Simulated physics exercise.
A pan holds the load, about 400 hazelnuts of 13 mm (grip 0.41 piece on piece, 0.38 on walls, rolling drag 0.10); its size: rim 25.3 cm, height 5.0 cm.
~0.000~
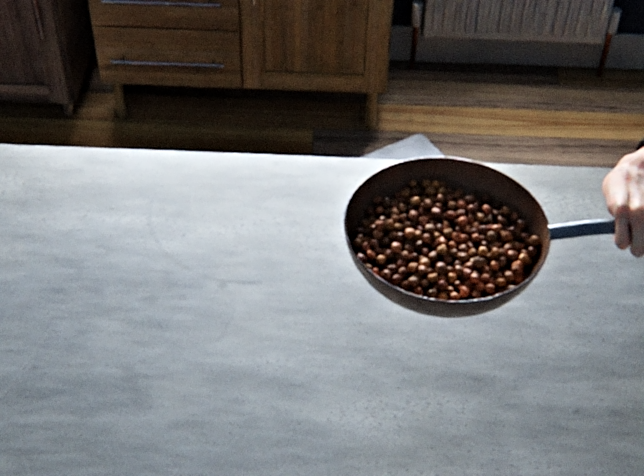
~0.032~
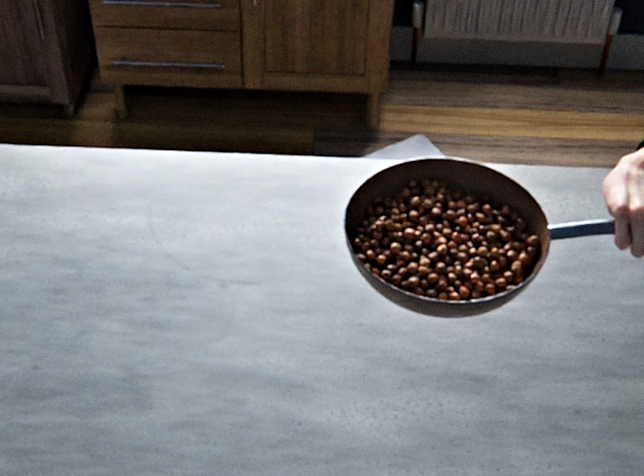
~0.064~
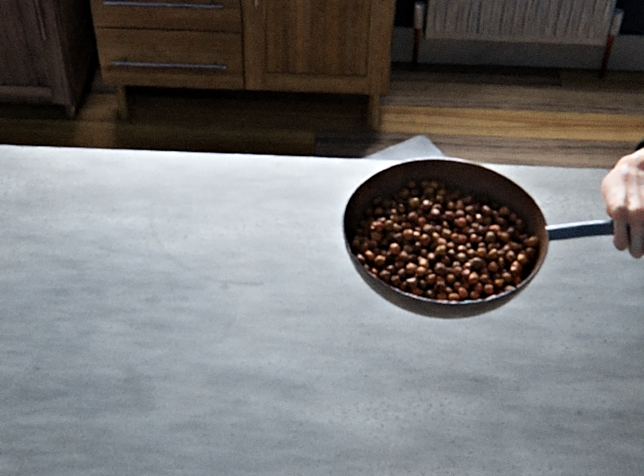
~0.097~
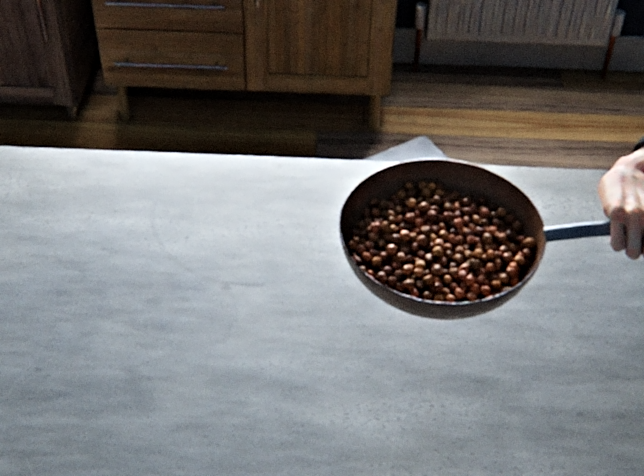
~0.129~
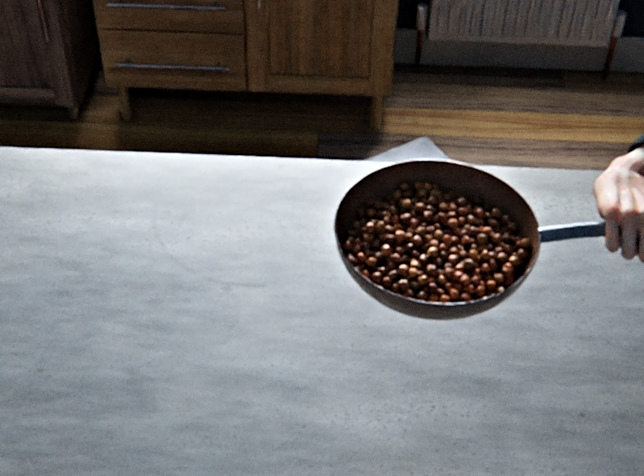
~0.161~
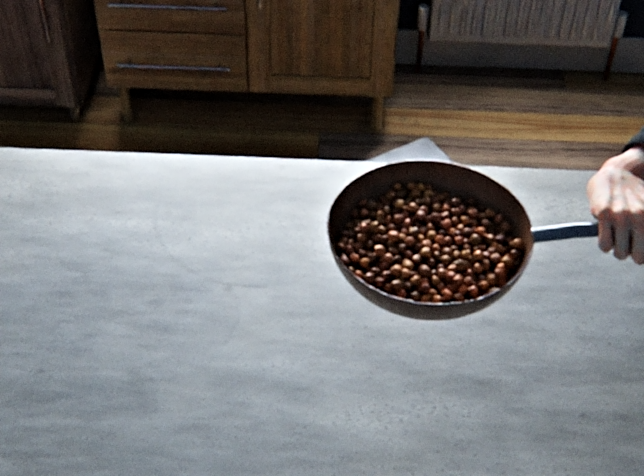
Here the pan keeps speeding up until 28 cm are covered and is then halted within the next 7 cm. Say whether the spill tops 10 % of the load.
The share lost is a tenth or smaller.
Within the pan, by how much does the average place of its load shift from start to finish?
Displacement: Around 3.5 cm.
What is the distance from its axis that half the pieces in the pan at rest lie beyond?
Roughly 7.5 cm.
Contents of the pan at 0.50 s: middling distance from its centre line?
I'd say some 7.5 cm.
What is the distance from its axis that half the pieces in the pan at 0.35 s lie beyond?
Close to 7.5 cm, I'd say.
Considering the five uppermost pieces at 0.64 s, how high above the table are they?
Height: Some 24 centimetres.
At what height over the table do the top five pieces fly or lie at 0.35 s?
About 22 cm above the table.
After 0.35 s, tilt 0 degrees; pan 100 %; middle of all pieces near (345, 244).
After 0.50 s, tilt 0 degrees; pan 100 %; middle of all pieces near (235, 240).
After 0.64 s, tilt 0 degrees; pan 100 %; middle of all pieces near (151, 235).
After 0.78 s, tilt 0 degrees; pan 100 %; middle of all pieces near (146, 235).
By 1.1 s all is still; pan 100 %.
